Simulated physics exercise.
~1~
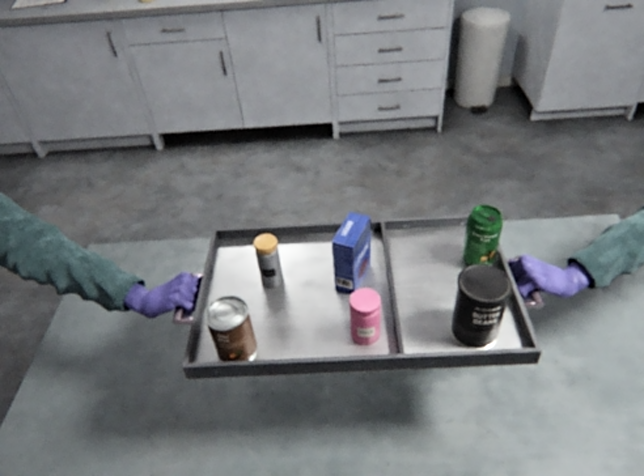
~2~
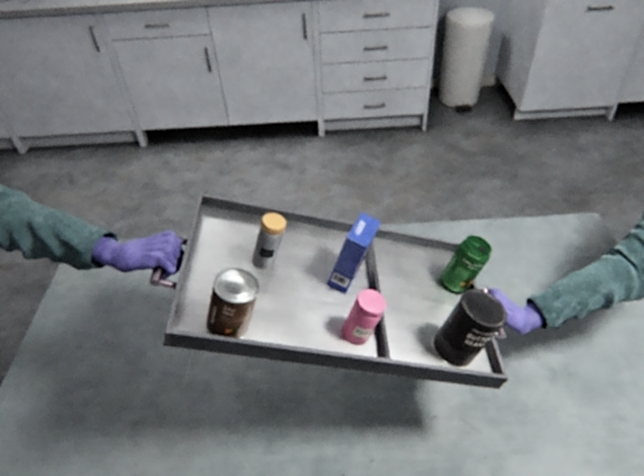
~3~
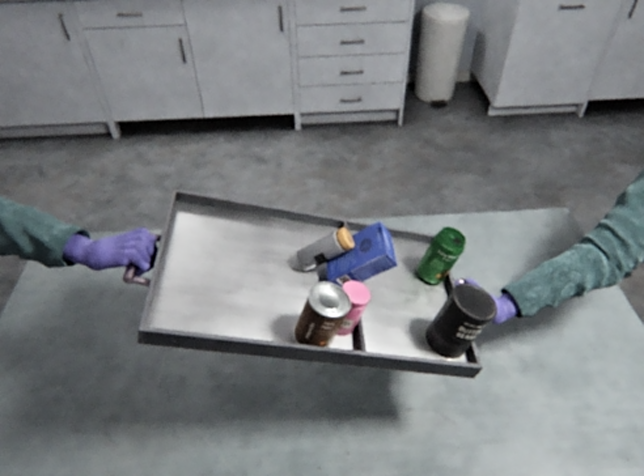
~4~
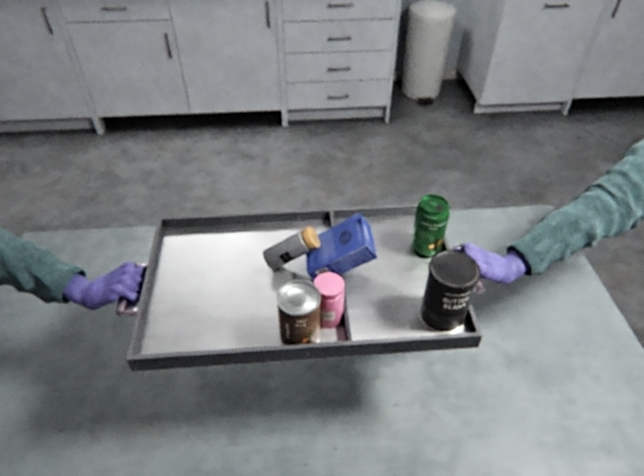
We see two purple-gloved hands holding a divided tray of containers and tilting its right edge down, so the brown tin, grey shaker and blue packet slide right. The hands level it again, leaving the shaker and packet toppled together against the cross bar, with the brown tin upright beside the pink shaker.
